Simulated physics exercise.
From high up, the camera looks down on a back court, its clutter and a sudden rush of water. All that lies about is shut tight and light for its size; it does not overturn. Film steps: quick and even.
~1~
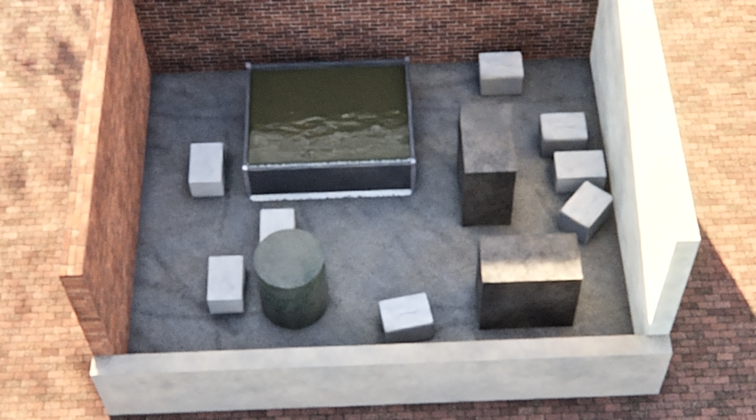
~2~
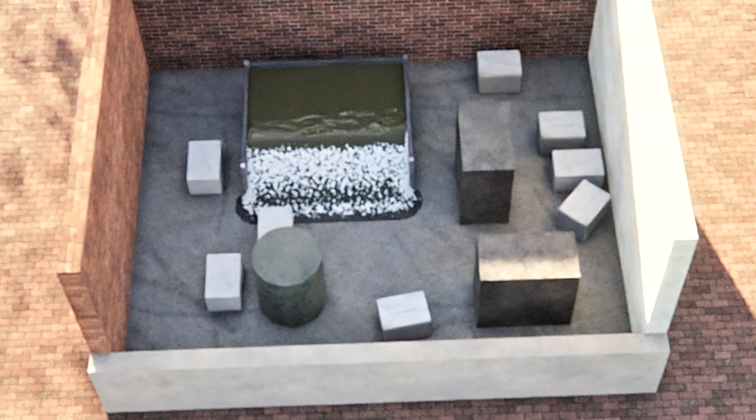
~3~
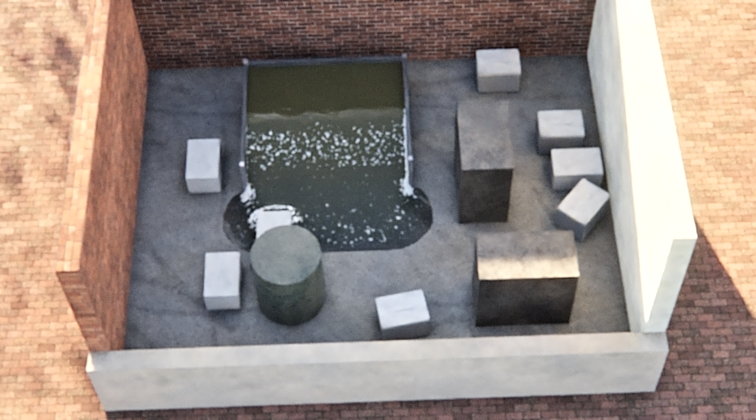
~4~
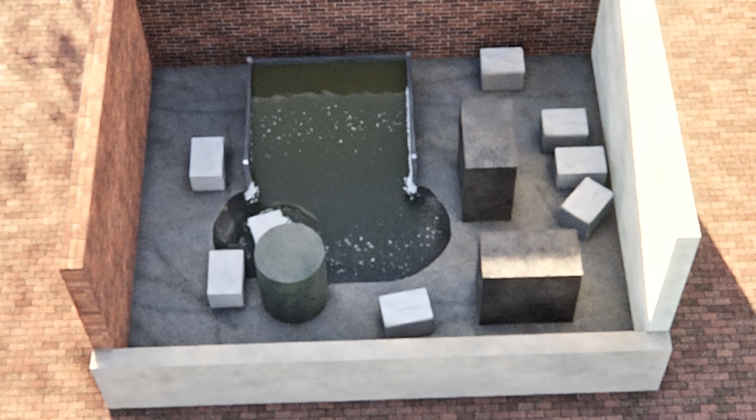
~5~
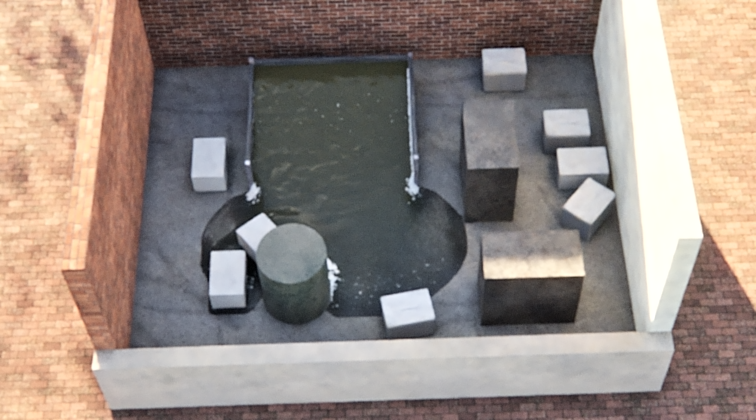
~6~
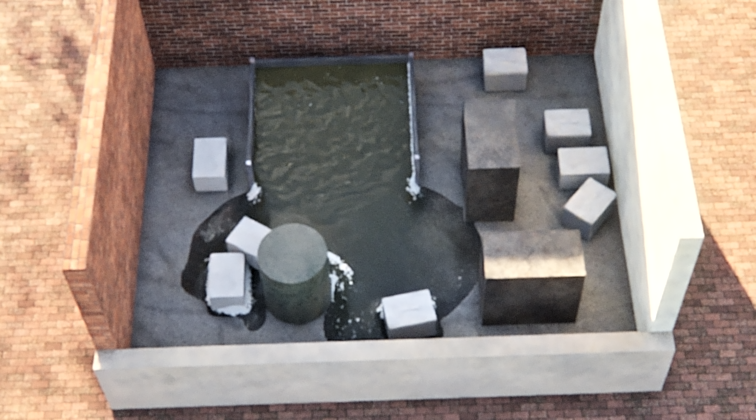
Dark water bursting from an open-fronted tank, spreading across a walled yard around a green cylinder and nudging a pale block aside.
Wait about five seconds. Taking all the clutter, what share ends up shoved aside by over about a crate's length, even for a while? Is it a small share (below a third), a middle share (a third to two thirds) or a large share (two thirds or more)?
A large share, two thirds or more.
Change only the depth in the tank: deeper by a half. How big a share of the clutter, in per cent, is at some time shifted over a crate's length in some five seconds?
90 in a hundred, or close to it.
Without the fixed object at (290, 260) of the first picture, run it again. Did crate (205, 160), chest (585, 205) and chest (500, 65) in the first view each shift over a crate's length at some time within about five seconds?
Going through them in order: First got well clear, second got well clear, third kept nearby.
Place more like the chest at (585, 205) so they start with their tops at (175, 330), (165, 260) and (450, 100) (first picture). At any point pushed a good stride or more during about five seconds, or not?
Each in turn: Stays in place, pushed clear, stays in place.
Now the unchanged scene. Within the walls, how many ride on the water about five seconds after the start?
The number is 4.
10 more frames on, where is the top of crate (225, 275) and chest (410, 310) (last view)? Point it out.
Look for them close to (150, 337) and (522, 319).
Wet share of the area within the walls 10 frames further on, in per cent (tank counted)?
About 55 percent.
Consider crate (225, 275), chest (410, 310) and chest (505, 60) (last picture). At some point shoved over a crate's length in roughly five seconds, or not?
Goes that far, goes that far, short of that.
A moment on, 1 of 8 are well off their spots; 1 afloat.
Next, 3 of 8 are well off their spots; 3 afloat.
Later, 3 of 8 are well off their spots; 3 afloat.
In the end, 6 of 8 are well off their spots, and 7 have been at some point; 4 afloat.
